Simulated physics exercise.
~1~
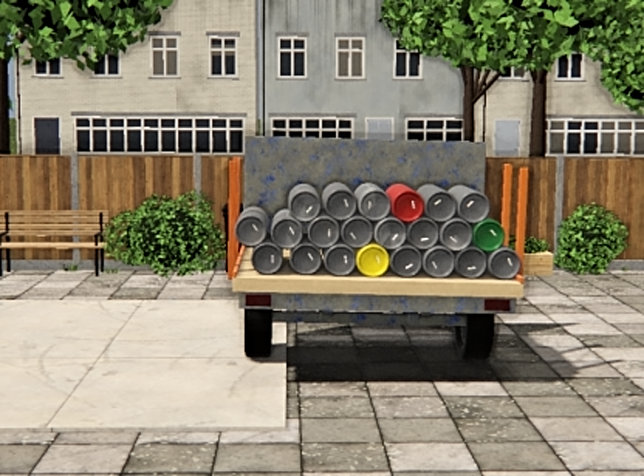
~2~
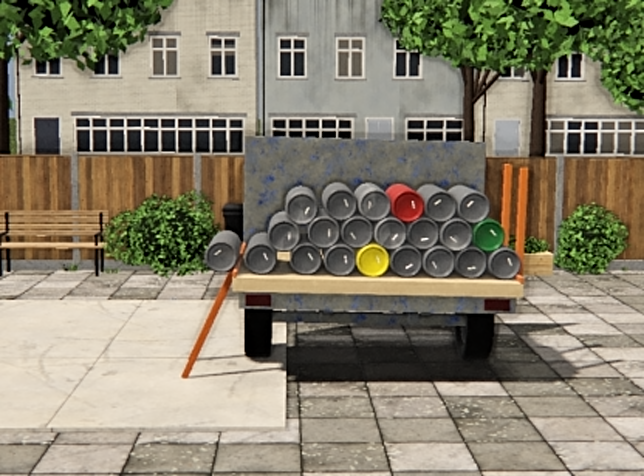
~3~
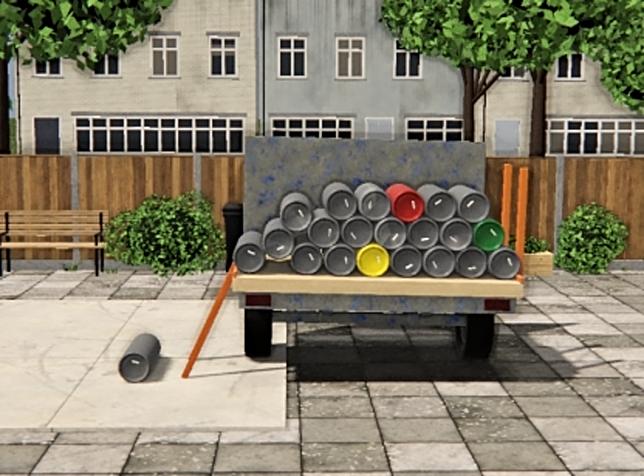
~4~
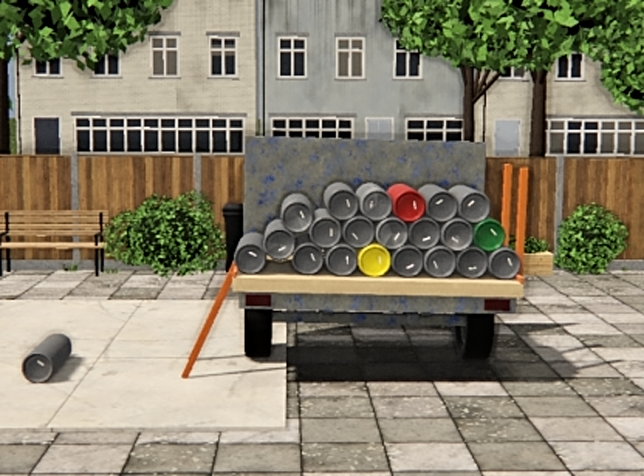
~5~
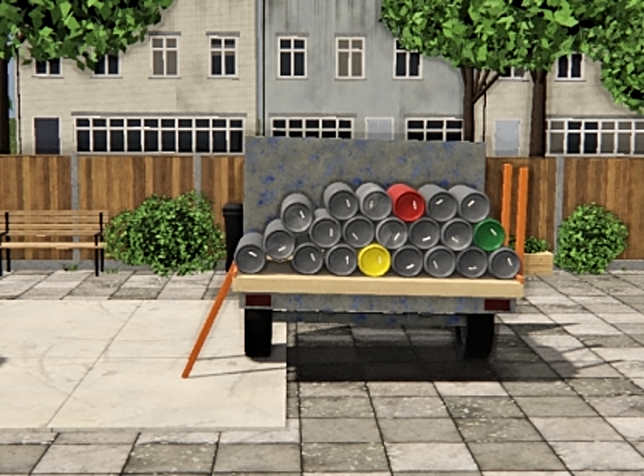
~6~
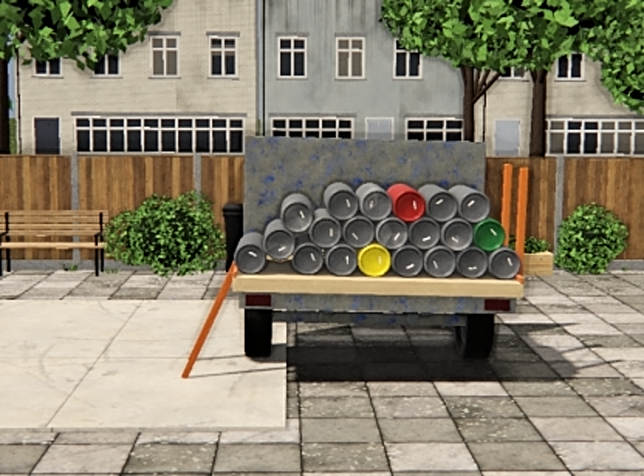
Parked trailer stacked with grey cylinders dropping its left posts, one cylinder falling and rolling away left, the rest staying piled.
